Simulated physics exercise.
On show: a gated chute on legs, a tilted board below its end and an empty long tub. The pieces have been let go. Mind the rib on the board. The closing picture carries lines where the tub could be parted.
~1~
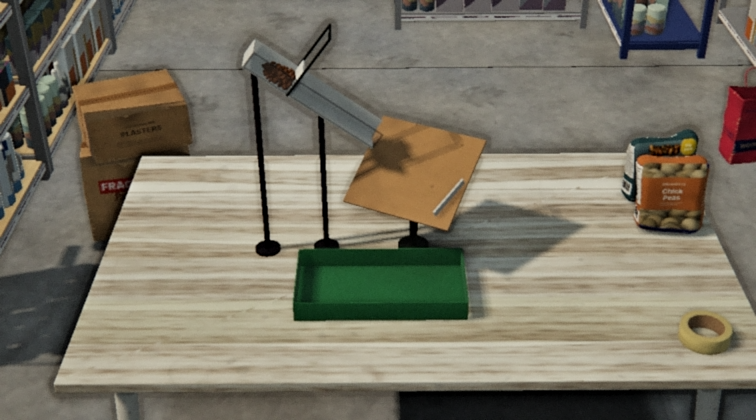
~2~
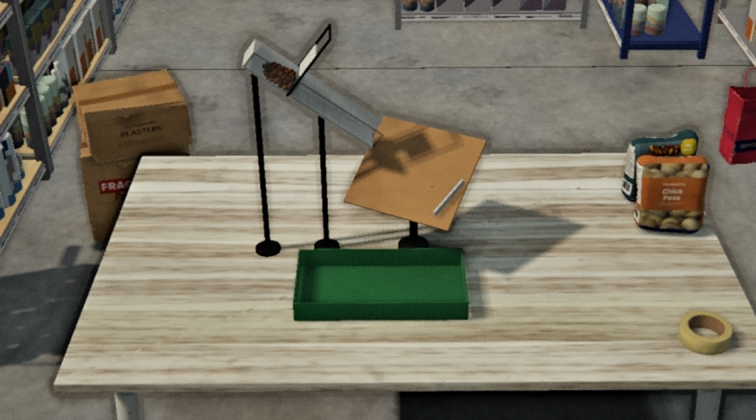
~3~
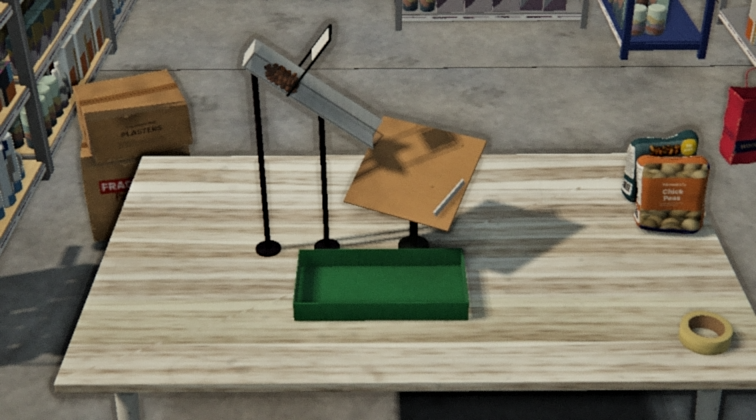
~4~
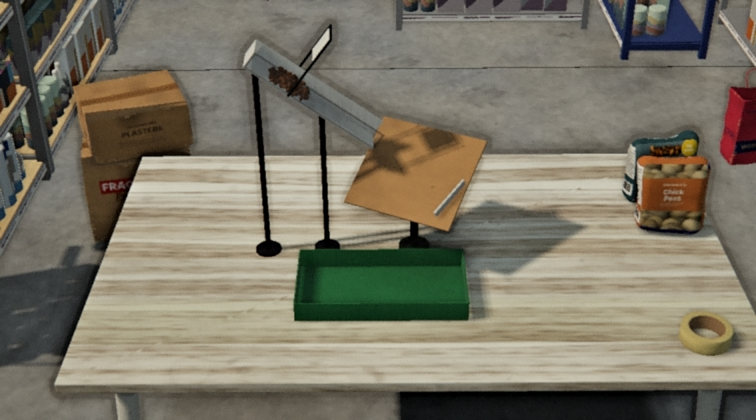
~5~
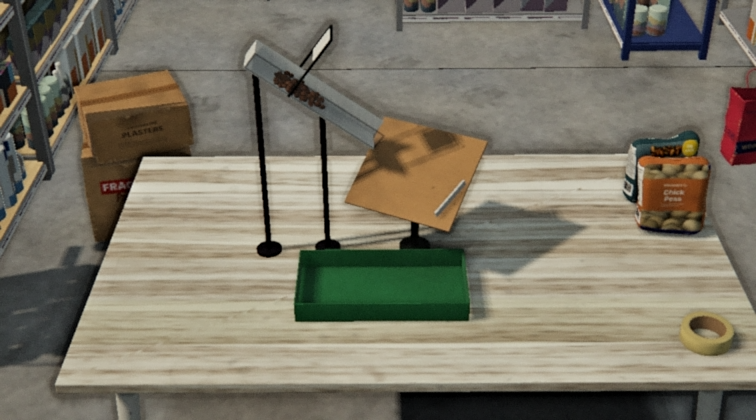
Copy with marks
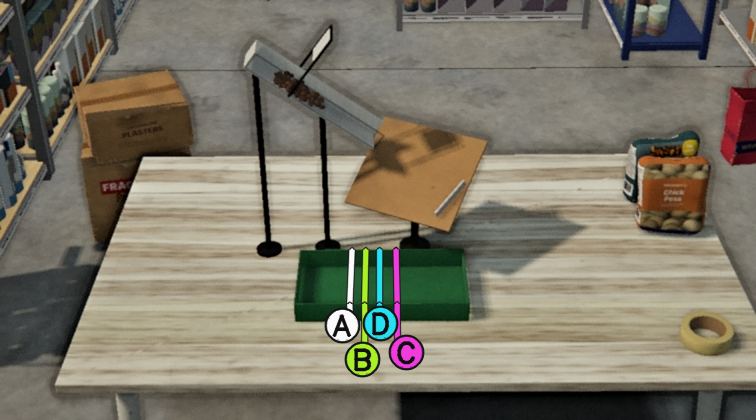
The clip opens on a brown clump of small pieces behind a gate near the top of a sloping chute, above a tilted board and an empty green tub. The gate swings up, and the pieces slide a short way down the chute toward the right, spreading out slightly.
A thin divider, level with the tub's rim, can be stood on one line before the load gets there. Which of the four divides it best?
C.
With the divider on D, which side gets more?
Right.
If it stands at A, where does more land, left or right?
The right side.
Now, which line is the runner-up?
D it is.
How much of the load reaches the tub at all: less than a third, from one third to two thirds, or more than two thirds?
It is more than two thirds.
On the marked copy, line A crosses the front rim at (349, 304); line B crosses the front rim at (364, 304); line C crosses the front rim at (397, 303); line D crosses the front rim at (379, 303).
If A is chosen, of what is caught, a small share on the left of the divider, all but a few on the right.
If B is chosen, of what is caught, a small share on the left of the divider, the bulk on the right.
If C is chosen, of what is caught, close to half on the left of the divider, close to half on the right.
If D is chosen, of what is caught, close to a quarter on the left of the divider, the bulk on the right.
